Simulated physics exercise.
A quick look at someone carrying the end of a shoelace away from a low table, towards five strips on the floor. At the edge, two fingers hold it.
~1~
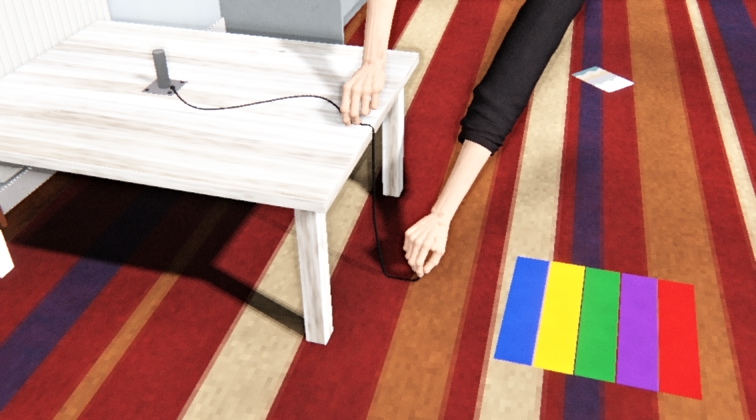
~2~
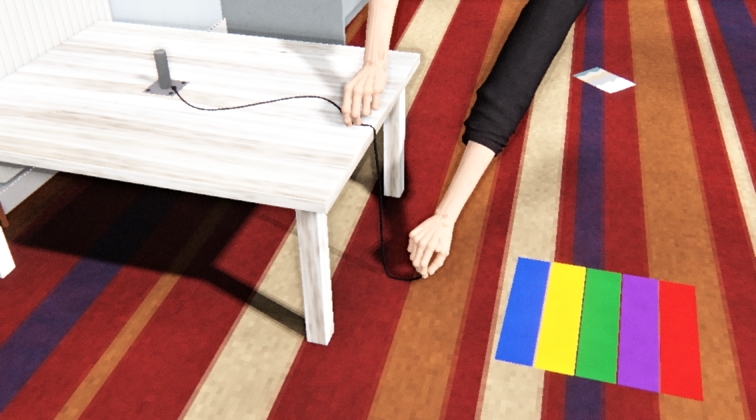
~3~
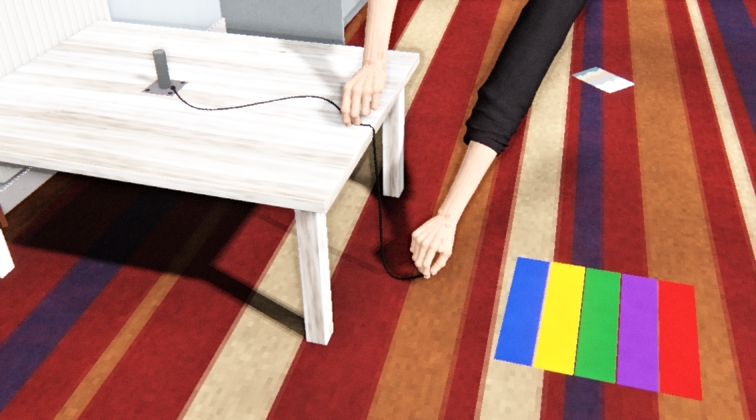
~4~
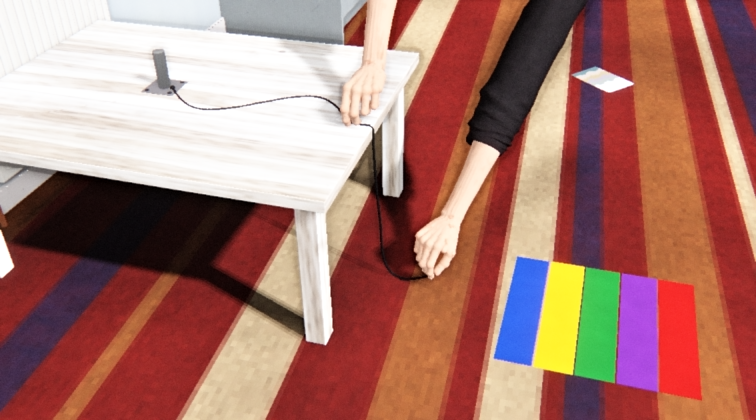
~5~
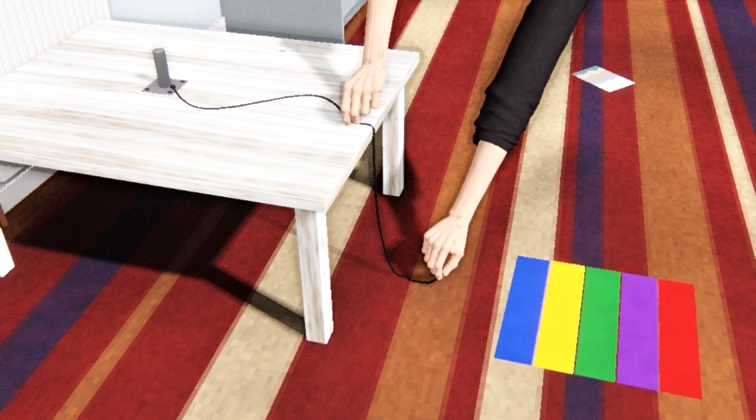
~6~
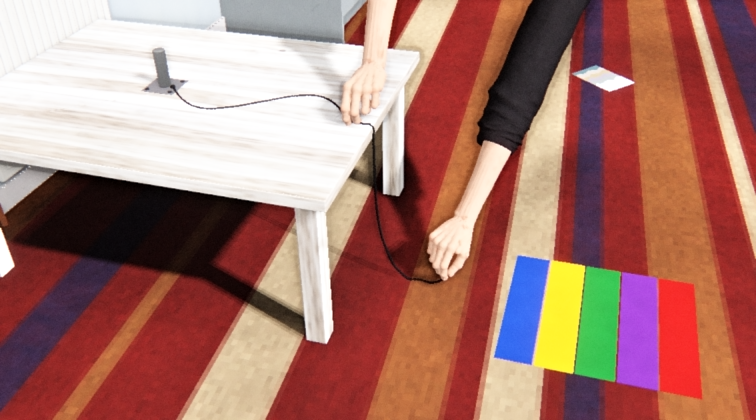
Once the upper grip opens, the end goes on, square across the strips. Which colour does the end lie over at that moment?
It lies over green.
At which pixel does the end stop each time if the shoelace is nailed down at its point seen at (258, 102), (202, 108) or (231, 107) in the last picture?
Estimated spots in sequence: (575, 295), (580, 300), (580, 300).
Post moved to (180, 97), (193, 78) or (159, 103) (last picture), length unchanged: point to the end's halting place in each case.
About (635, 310), (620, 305) and (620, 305).
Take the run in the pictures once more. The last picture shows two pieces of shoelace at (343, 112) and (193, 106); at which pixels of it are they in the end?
Roughly (379, 126) for the first and (218, 95) for the second.
Soon after, end near (518, 287); over blue.
Then, end near (569, 296); over yellow.
At full stretch, end near (599, 302); over green. Over green.
